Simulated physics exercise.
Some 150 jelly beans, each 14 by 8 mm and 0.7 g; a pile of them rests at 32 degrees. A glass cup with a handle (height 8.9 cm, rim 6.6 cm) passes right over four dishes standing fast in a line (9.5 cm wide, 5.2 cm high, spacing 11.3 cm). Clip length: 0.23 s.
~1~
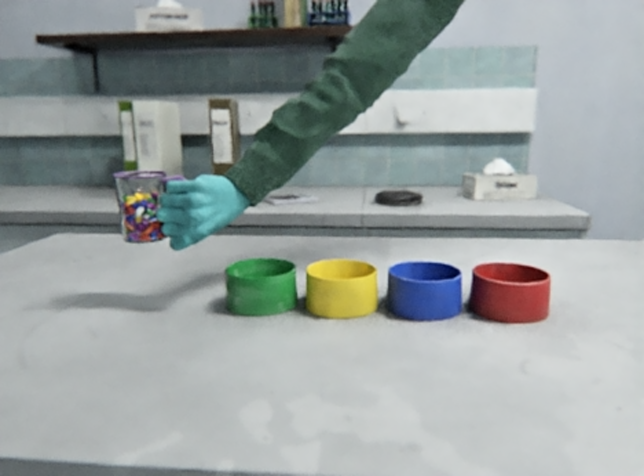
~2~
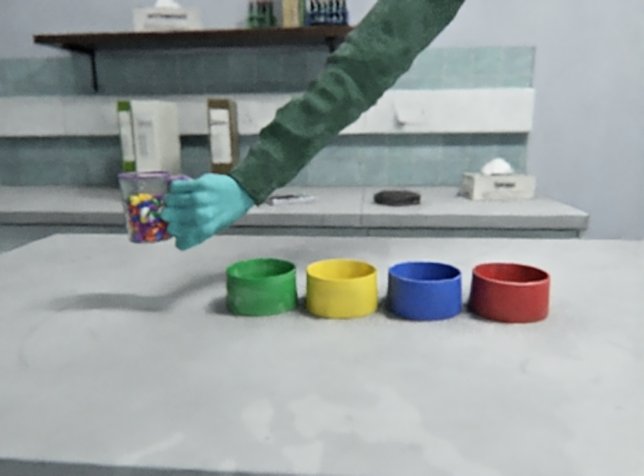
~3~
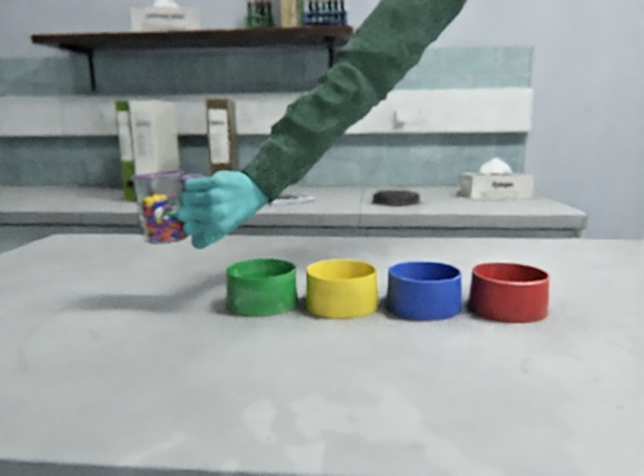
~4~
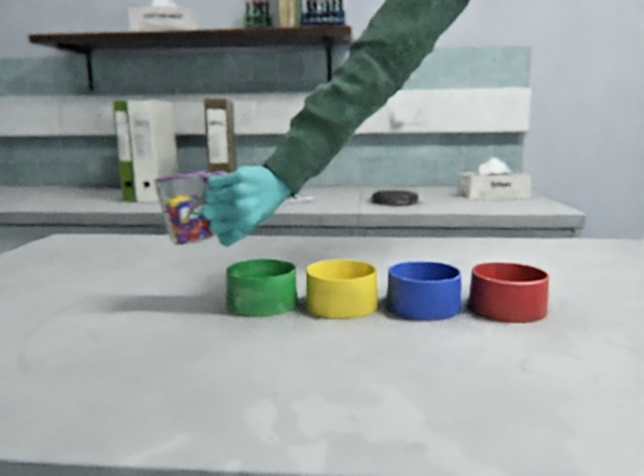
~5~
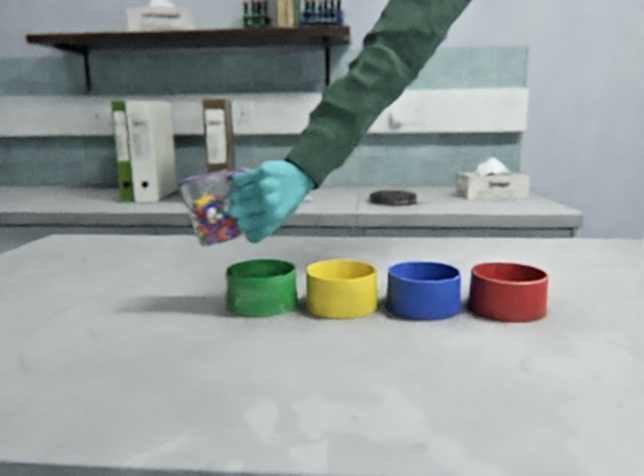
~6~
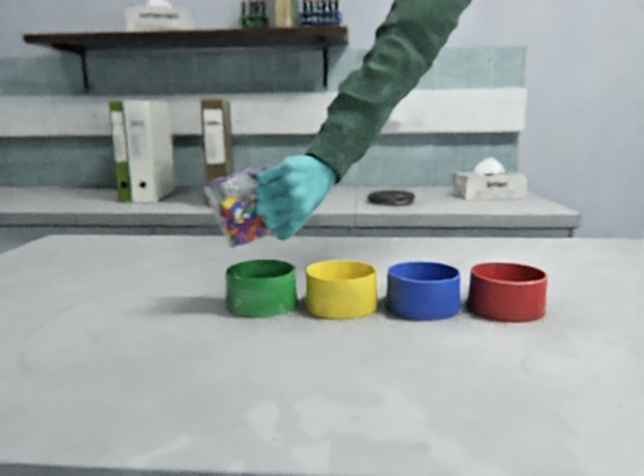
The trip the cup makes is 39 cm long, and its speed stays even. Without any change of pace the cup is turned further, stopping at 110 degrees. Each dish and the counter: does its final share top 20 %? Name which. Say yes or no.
Red: No, blue: No, green: No, yellow: Yes, counter: Yes.
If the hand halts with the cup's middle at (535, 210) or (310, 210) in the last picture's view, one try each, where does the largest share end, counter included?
I'd expect red to win the first try and green the second.
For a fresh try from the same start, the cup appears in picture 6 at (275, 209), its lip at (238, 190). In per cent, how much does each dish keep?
Red: 0 / blue: 0 / green: 0 / yellow: 30.
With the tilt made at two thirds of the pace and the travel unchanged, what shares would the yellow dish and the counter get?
I'd say yellow ends at 30 while the counter ends at 60.
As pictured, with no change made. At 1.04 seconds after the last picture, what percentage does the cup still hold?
Roughly 60 in a hundred.
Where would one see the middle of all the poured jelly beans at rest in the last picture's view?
Once everything settles, the centre is around (375, 299).
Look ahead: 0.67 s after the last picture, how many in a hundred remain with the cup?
Close to 100 in a hundred.
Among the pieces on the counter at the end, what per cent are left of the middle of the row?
That works out to close to 50 per cent.
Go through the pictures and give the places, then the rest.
Cup at (143, 207), tilt 0 degrees, lip at (117, 175), moved 0.0 cm; middle of the pieces at (145, 221); green dish at (261, 268); yellow dish at (341, 269); blue dish at (425, 271); red dish at (511, 273), in the first frame.
Cup at (148, 207), tilt 1 degrees, lip at (122, 175), moved 0.7 cm; middle of the pieces at (150, 221), in the second frame.
Cup at (163, 207), tilt 4 degrees, lip at (135, 177), moved 2.8 cm; middle of the pieces at (165, 222), in the third frame.
Cup at (187, 208), tilt 9 degrees, lip at (157, 179), moved 6.3 cm; middle of the pieces at (191, 222), in the fourth frame.
Cup at (213, 208), tilt 14 degrees, lip at (180, 183), moved 10.0 cm; middle of the pieces at (217, 222), in the fifth frame.
Cup at (238, 209), tilt 19 degrees, lip at (204, 186), moved 13.6 cm; middle of the pieces at (244, 222); green dish at (261, 269); yellow dish at (341, 270); blue dish at (424, 271); red dish at (508, 272), in the sixth frame.
Then, 0.40 s after the last picture, tilt 63 degrees; cup holds 100 %.
Then, 0.67 s after the last picture, tilt 92 degrees; cup holds 100 %.
Then, 1.04 s after the last picture, tilt 110 degrees; cup holds 60 %, yellow 15 %.
In the end, red 0 %, blue 0 %, green 0 %, yellow 35 %, counter 65 %.
